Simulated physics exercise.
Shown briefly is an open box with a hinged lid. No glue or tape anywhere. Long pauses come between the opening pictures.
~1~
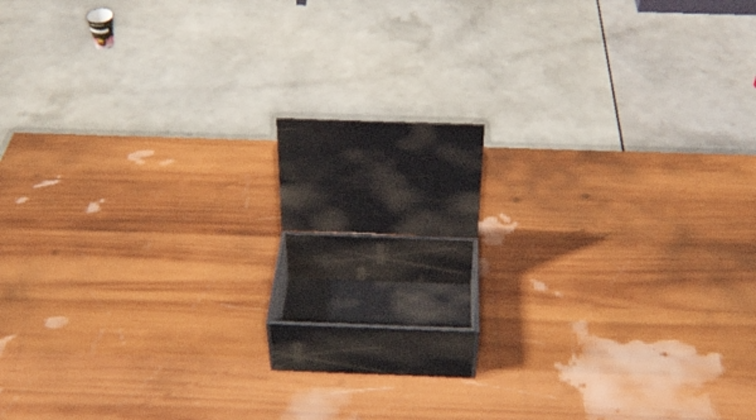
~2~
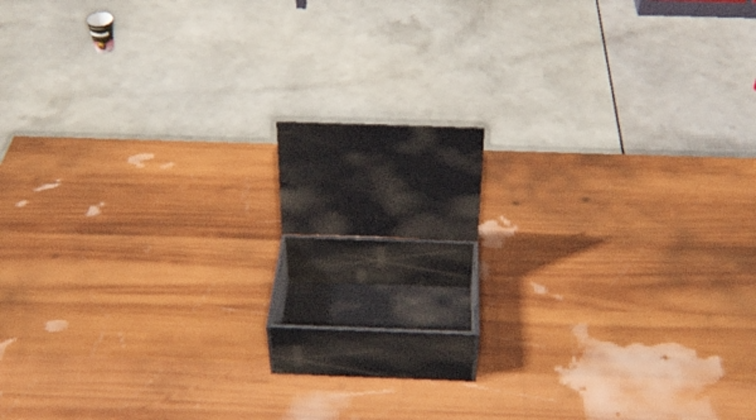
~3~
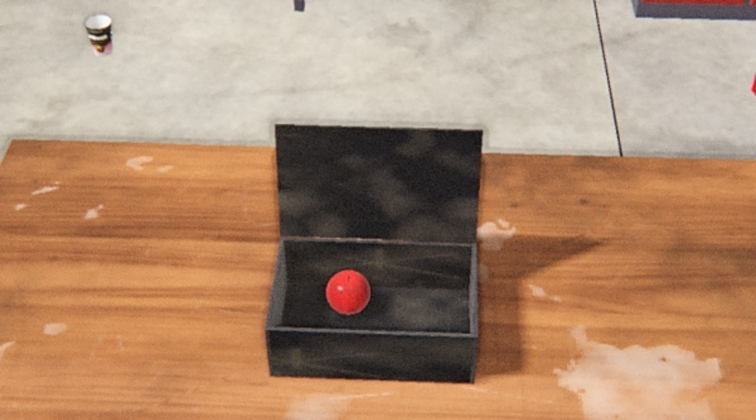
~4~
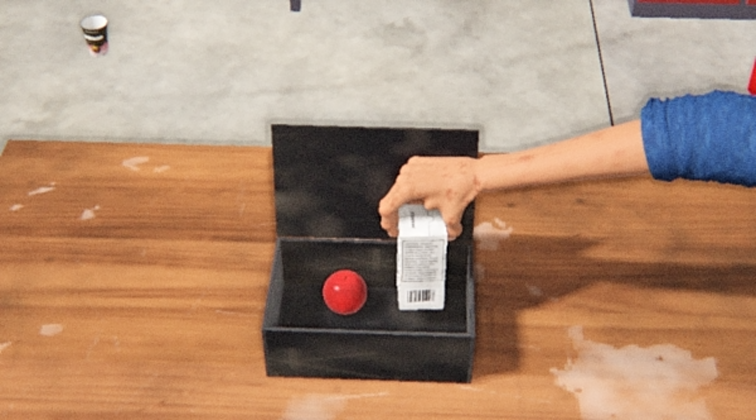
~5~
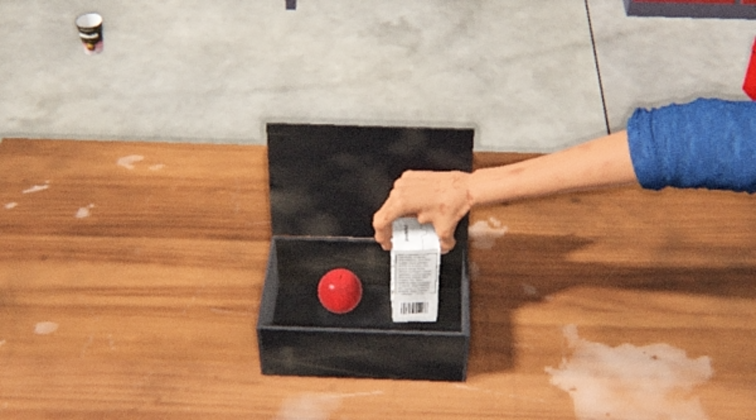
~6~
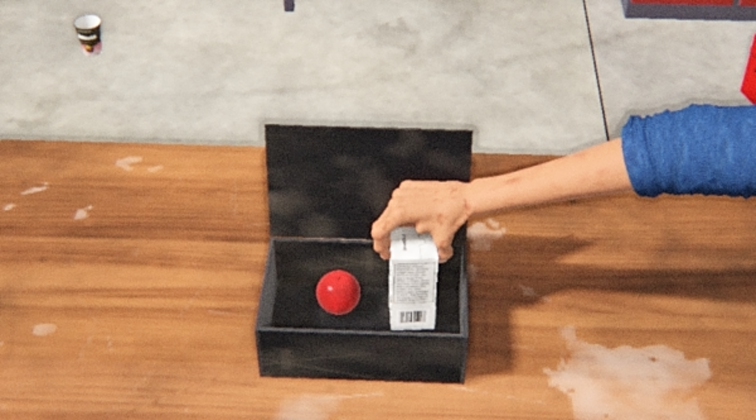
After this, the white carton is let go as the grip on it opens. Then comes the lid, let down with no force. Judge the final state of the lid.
The lid is not fully down.
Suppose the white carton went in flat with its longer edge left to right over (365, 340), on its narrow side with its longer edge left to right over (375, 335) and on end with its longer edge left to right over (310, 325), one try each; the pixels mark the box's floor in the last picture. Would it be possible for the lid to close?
First, it sits on the rim; second, it closes; third, it will not close.
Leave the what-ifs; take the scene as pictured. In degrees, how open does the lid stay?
Near 75°.
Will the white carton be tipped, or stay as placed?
Simply put, the white carton remains unturned.
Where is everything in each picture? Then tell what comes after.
In the first picture, the last thing is not in view yet.
In the second picture, the last thing is not in view yet.
In the third picture, the last thing is not in view yet; red apple (348, 292).
In the fourth picture, still above its spot; white carton (421, 256); red apple (345, 292).
In the fifth picture, still above its spot; white carton (414, 269); red apple (340, 291).
In the sixth picture, put in, still held; white carton (412, 278); red apple (338, 293).
Then, 0.90 s later than the last frame, lid starting down.
Then, 1.10 s later than the last frame, white carton resting near (412, 278).
Then, 1.30 s later than the last frame, lid 78° above the rim.
Then, 1.40 s later than the last frame, lid 73° above the rim.
When it is over, lid 73° above the rim; both as before. End places, in pixels of the last picture, white carton near (412, 278).
